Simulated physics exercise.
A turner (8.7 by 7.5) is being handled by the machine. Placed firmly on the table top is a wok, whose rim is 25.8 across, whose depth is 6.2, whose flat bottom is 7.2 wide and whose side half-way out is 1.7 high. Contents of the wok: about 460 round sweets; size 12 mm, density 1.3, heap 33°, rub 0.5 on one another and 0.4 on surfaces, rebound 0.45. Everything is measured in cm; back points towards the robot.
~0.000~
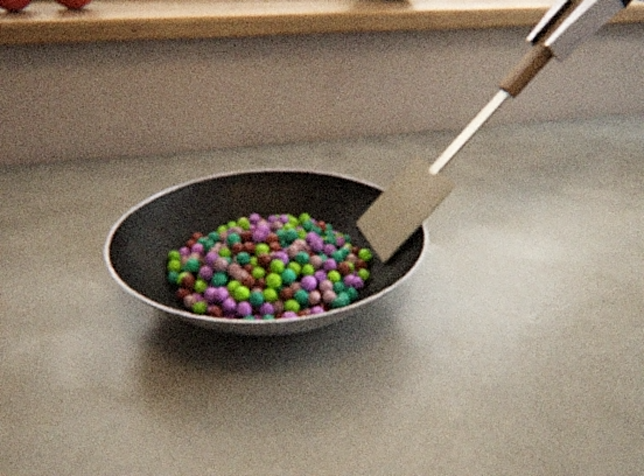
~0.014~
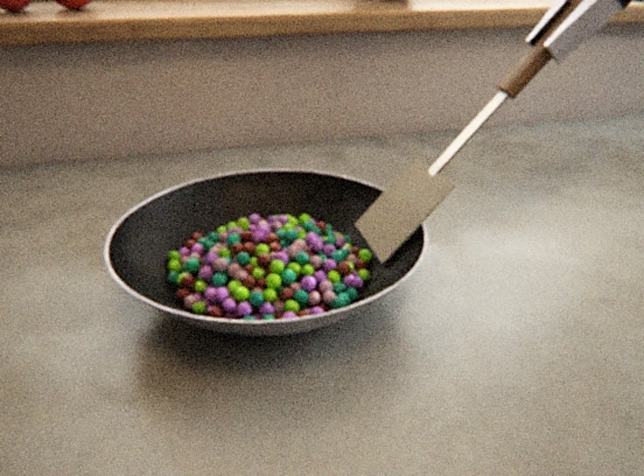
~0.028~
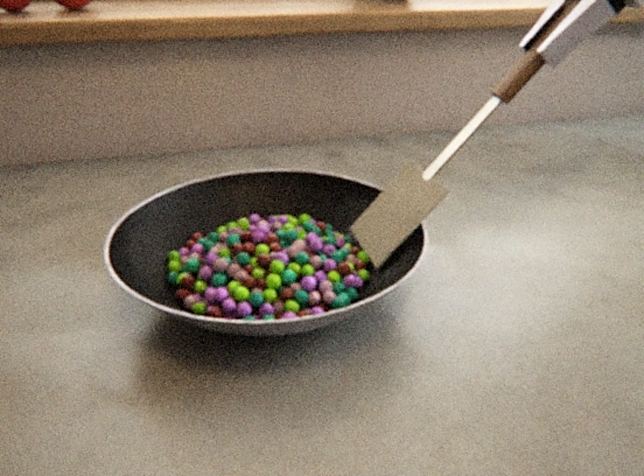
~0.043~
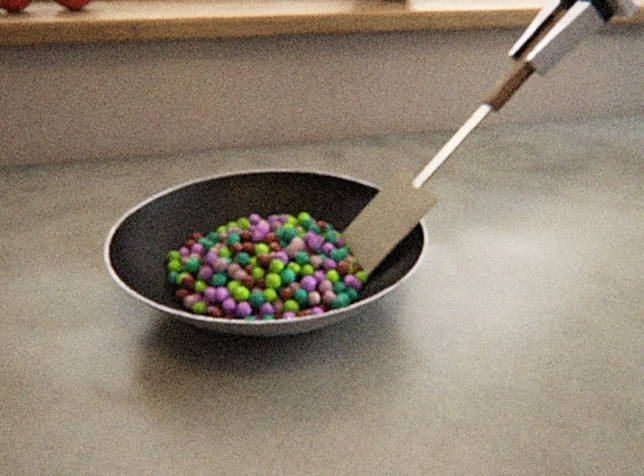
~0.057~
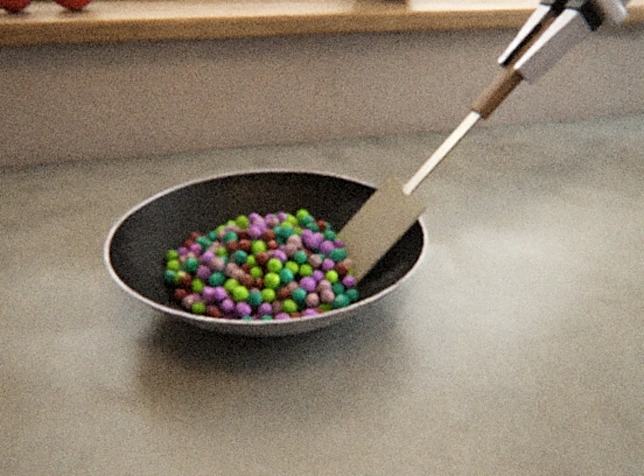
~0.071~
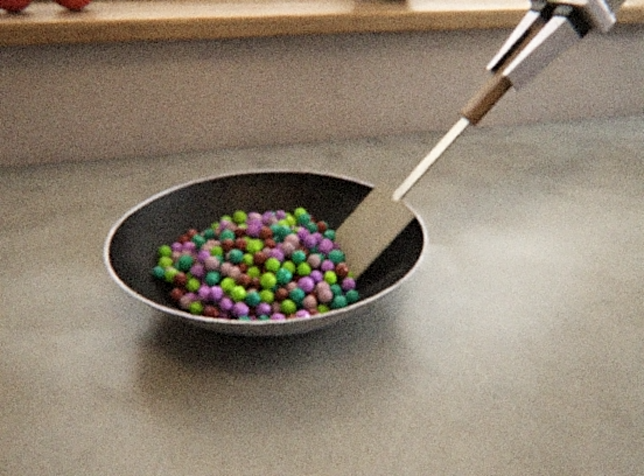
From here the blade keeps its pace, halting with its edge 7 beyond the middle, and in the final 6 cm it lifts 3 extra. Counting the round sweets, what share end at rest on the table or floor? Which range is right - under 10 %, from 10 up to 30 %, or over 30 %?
Right range: From 10 up to 30 %.
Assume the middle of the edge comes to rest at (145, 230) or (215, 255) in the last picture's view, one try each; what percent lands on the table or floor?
About 40 and 5 per cent.
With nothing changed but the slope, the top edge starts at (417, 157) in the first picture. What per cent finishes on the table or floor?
I'd estimate around 20 per cent.
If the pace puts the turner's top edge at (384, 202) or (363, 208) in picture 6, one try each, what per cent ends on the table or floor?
First try around 35 %, second try around 50 %.
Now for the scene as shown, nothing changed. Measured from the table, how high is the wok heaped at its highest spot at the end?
About 7.0 centimetres.
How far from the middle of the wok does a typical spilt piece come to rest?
It works out to near 20 cm.
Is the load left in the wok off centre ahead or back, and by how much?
Offset: About 4.0 cm, ahead.
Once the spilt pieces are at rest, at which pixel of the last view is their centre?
In the last view, it's around (38, 315).
After 0.14 s, sloping 48°, highest piece 6 above the table; 457 in the wok.
After 0.21 s, sloping 48°, highest piece 7 above the table; 457 in the wok.
After 0.45 s, sloping 48°, highest piece 9 above the table; 367 in the wok, 75 on the table or floor, 15 on the blade or in flight.
After 1.50 s, sloping 48°, highest piece 7 above the table; 366 in the wok, 91 on the table or floor.
In the end, 366 in the wok, 91 on the table or floor. That is 20 % on the table or floor.
